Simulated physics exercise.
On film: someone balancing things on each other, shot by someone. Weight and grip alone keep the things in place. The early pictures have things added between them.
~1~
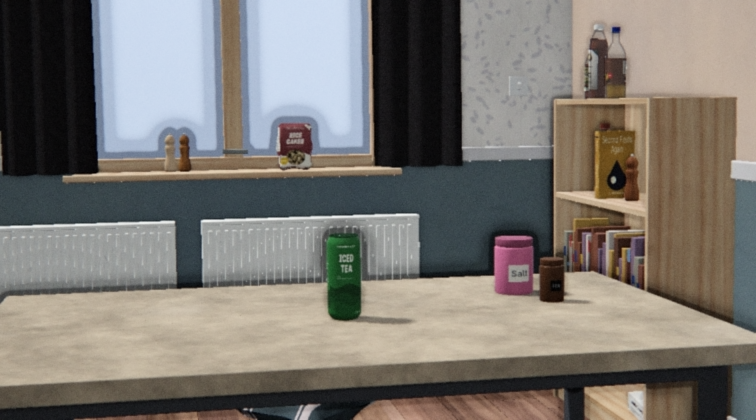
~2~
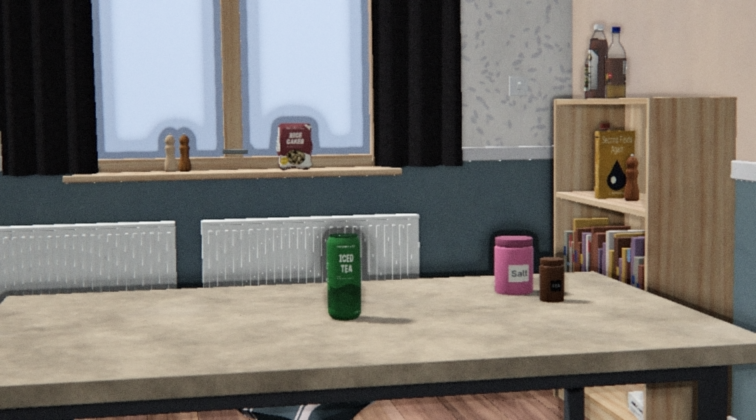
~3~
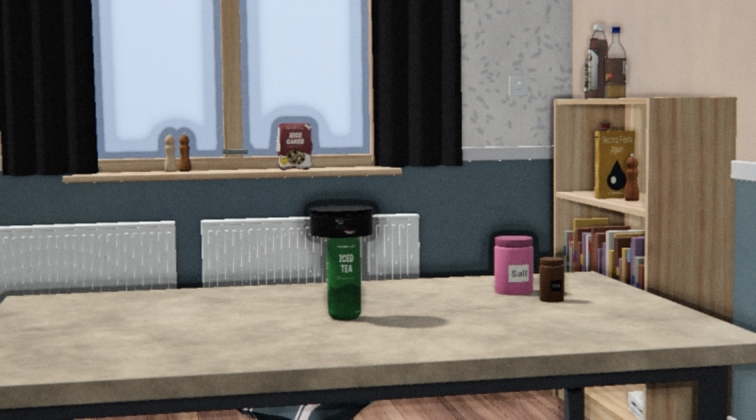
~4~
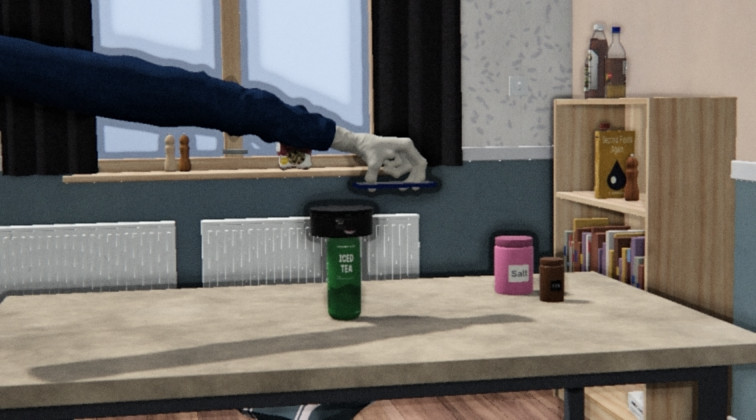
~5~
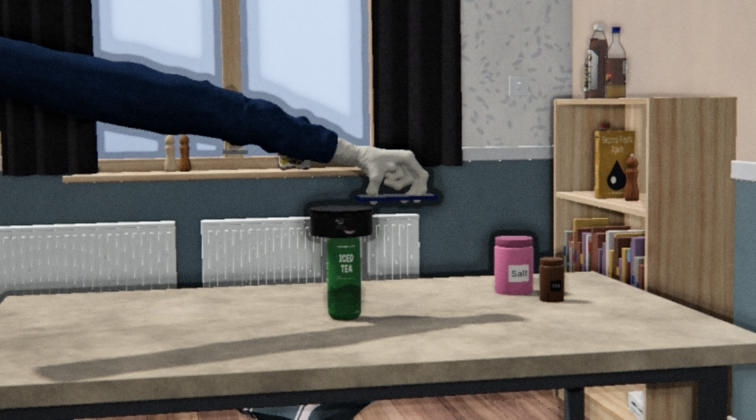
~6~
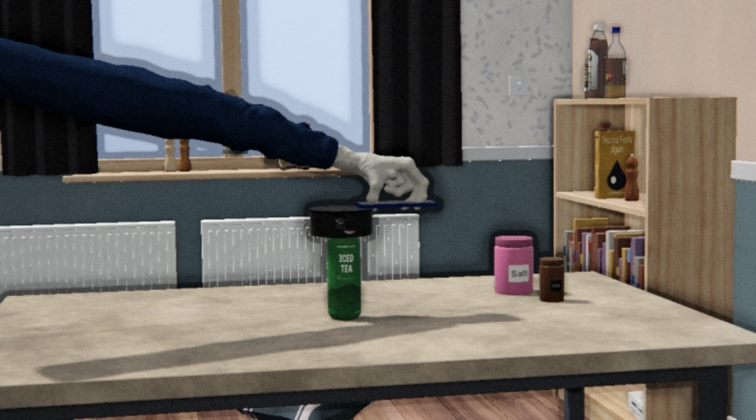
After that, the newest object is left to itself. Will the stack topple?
It is going to shed something.
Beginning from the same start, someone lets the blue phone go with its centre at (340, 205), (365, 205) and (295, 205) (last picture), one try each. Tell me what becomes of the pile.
Stays standing; stays standing; collapses.
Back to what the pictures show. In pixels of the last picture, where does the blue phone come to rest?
In the final view it sits at roughly (429, 312).
Then, 0.30 s later than the last frame, blue phone now fallen.
Then, 0.40 s later than the last frame, things are still on the move.
Then, 0.50 s later than the last frame, nothing new.
When it is over, fallen, blue phone; the other 4 as before. End places, in pixels of the last picture, blue phone near (429, 312). The pile loses its balance.
